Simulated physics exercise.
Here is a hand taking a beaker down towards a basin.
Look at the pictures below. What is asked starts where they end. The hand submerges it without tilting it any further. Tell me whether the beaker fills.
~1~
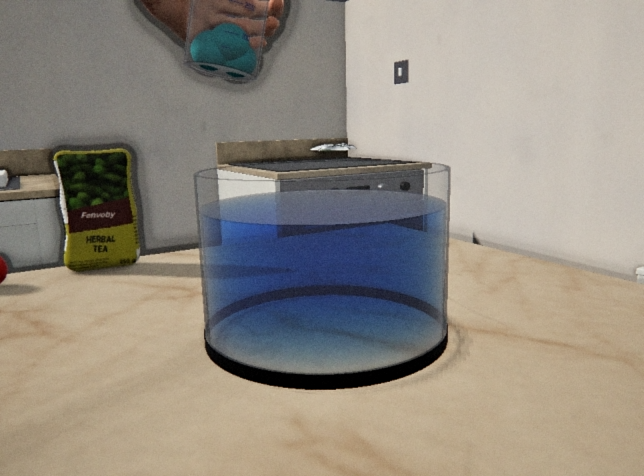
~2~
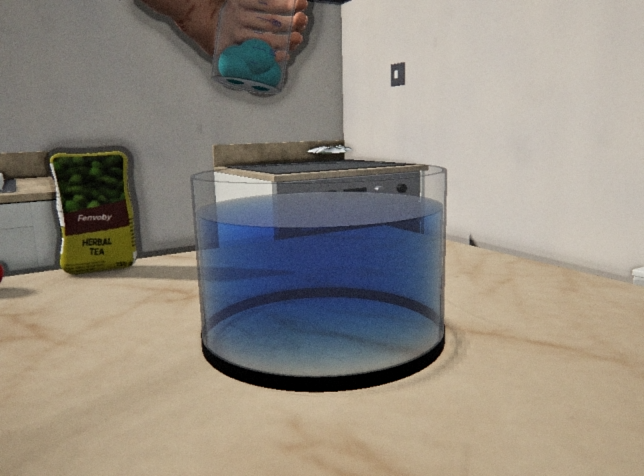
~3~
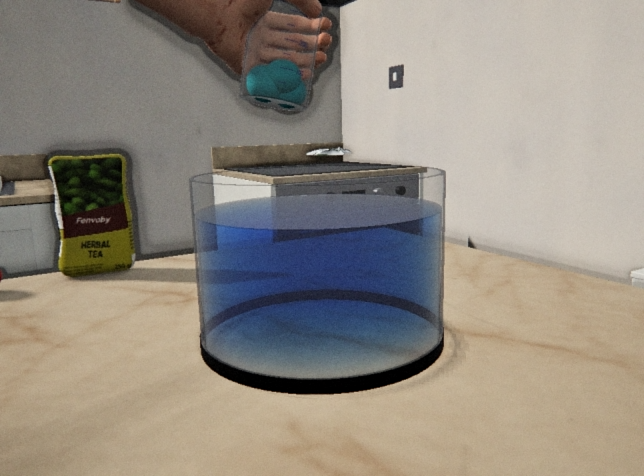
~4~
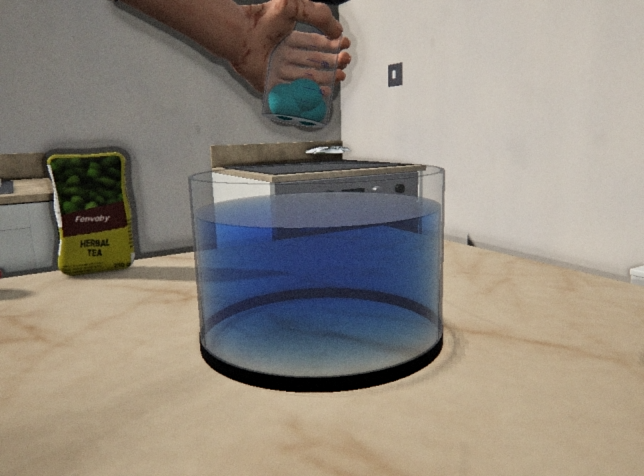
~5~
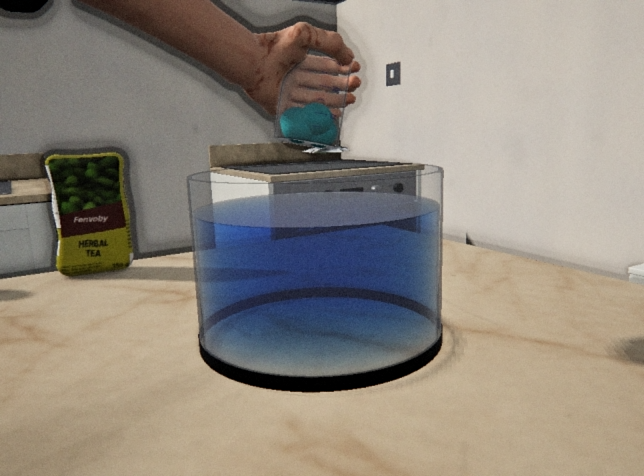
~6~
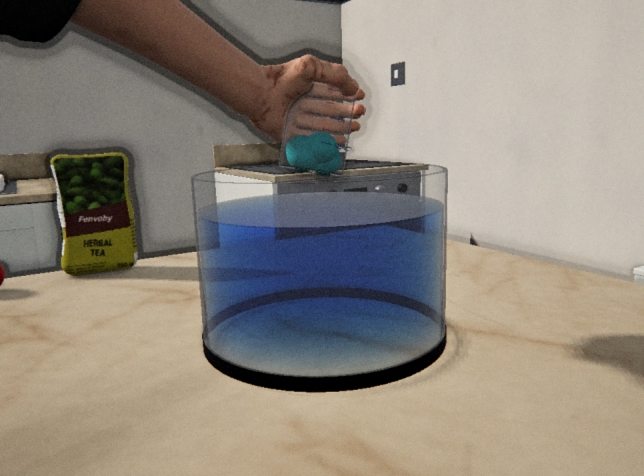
Sodden.
Next, the beaker enters the dyed water.
After that, dyed water pours in as the air escapes.
Finally, the beaker is under, flooded, and the napkin is wet.
